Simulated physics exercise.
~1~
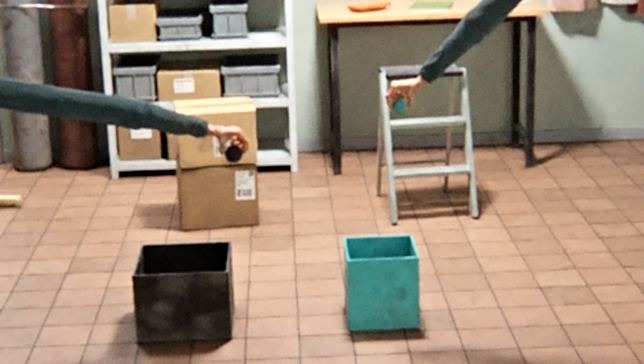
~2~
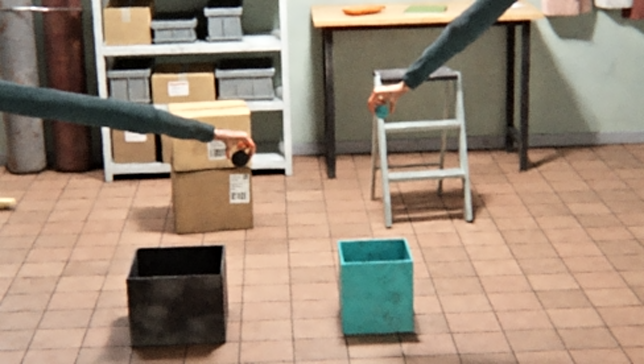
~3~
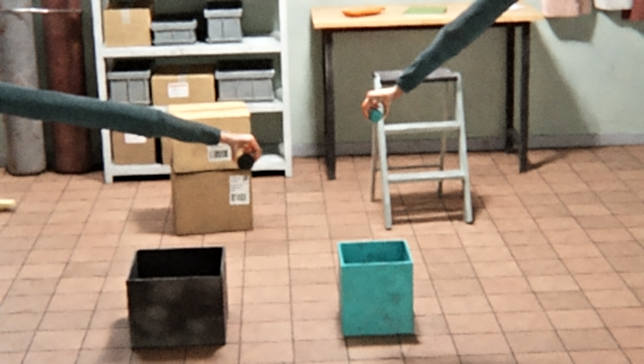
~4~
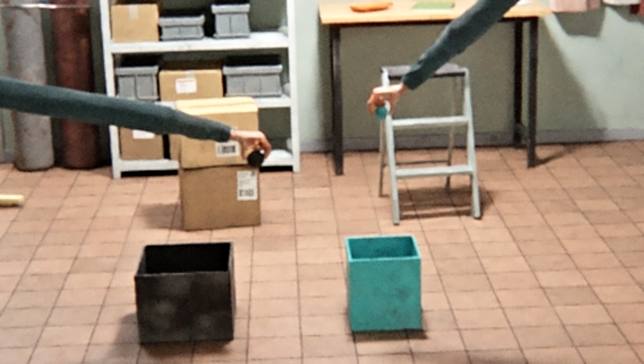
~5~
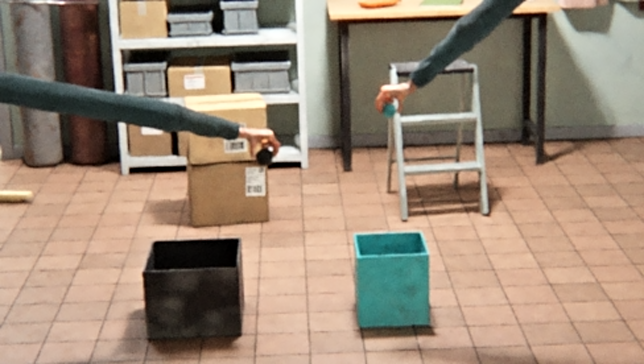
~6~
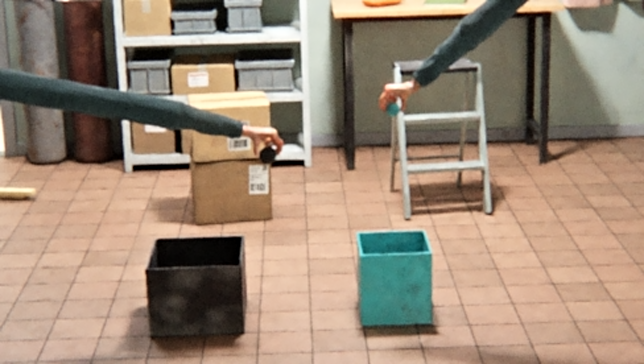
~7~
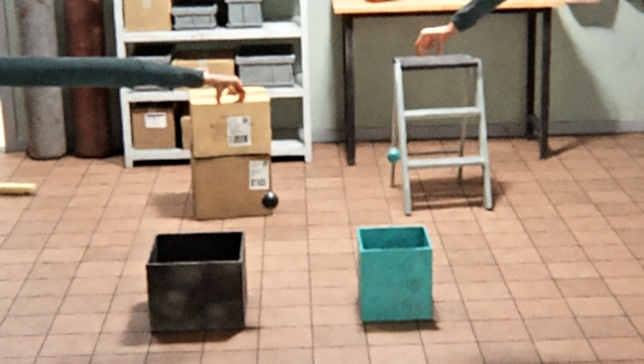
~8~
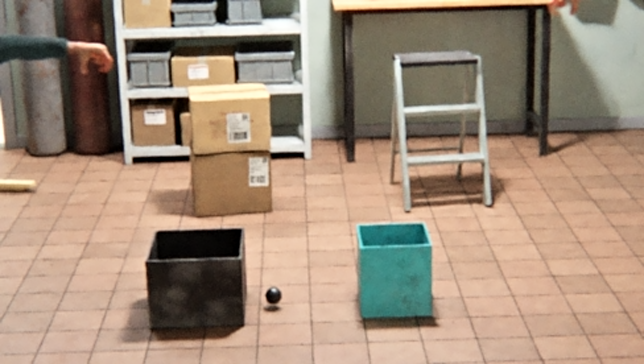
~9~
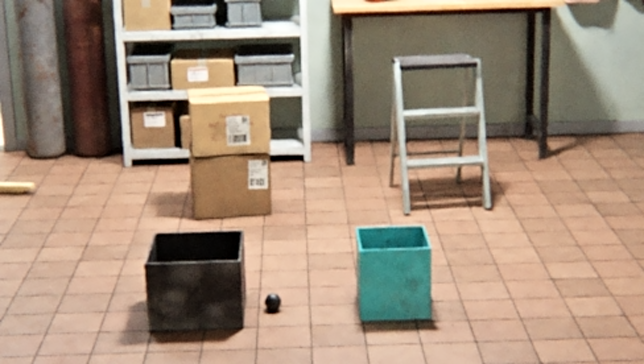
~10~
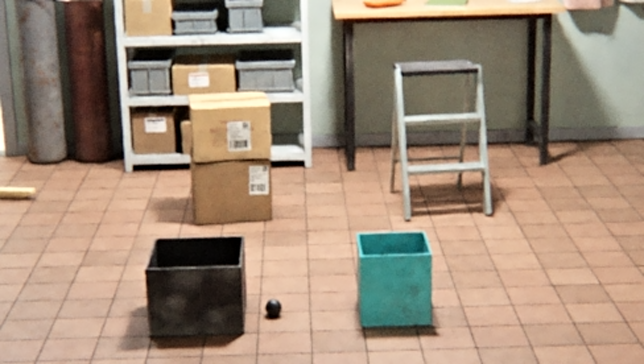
Two hands releasing small balls above open boxes, the turquoise one dropping into the turquoise box, the black one landing outside between them.
